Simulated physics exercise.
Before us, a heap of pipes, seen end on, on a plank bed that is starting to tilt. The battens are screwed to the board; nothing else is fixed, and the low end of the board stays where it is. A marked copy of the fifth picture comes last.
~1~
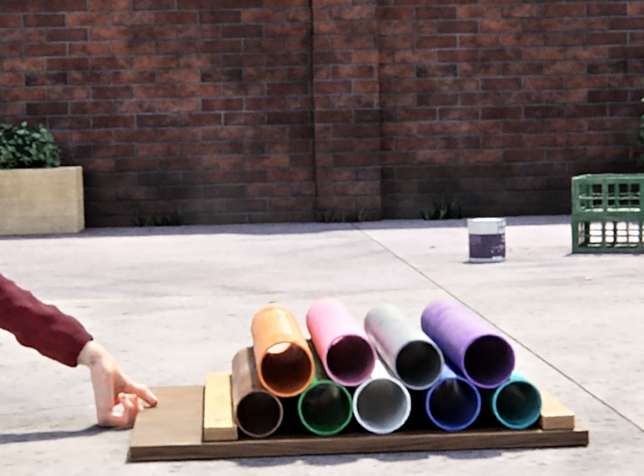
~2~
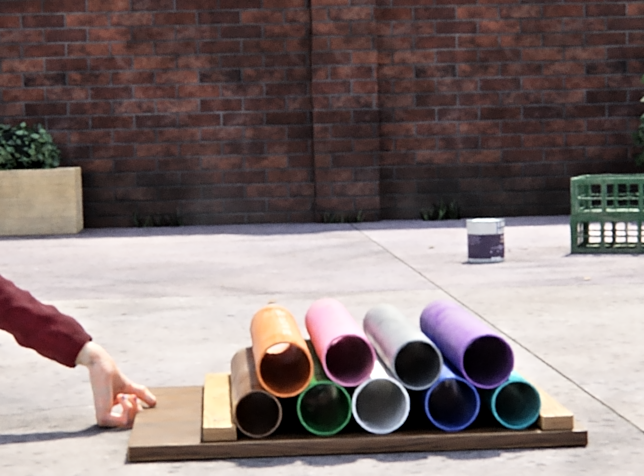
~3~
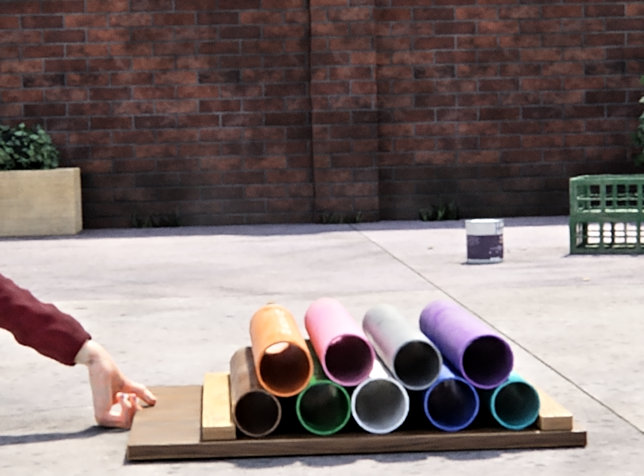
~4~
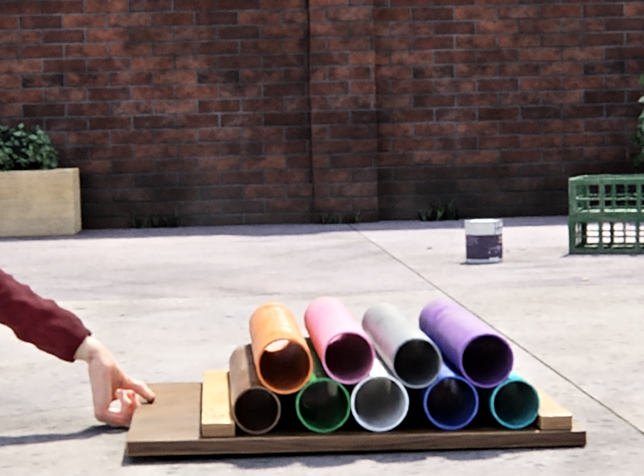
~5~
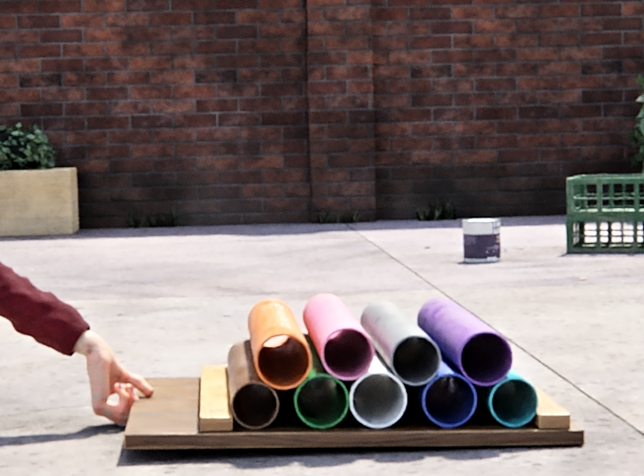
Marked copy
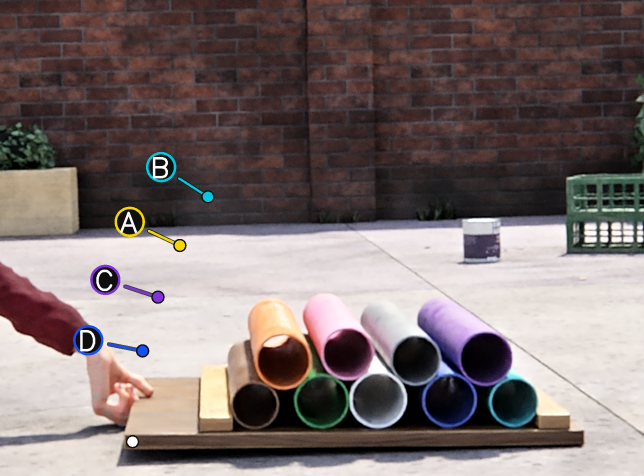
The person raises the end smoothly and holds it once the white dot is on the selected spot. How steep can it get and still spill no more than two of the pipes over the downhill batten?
Up to A.
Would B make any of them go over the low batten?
Yes.
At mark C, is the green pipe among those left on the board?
The green pipe: Yes.
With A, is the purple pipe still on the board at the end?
No, with A.
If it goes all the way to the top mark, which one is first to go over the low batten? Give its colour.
The purple one.
On the copy, A at (180, 245); B at (208, 197); C at (158, 297); D at (143, 351); the white dot at (133, 442).
On A. First, board at 16°.
Then, board at 27°.
Finally, board at 27°, one over the low batten (purple).
By contrast, B four over the low batten (pink, grey, purple, orange); C none over the low batten; D none over the low batten.
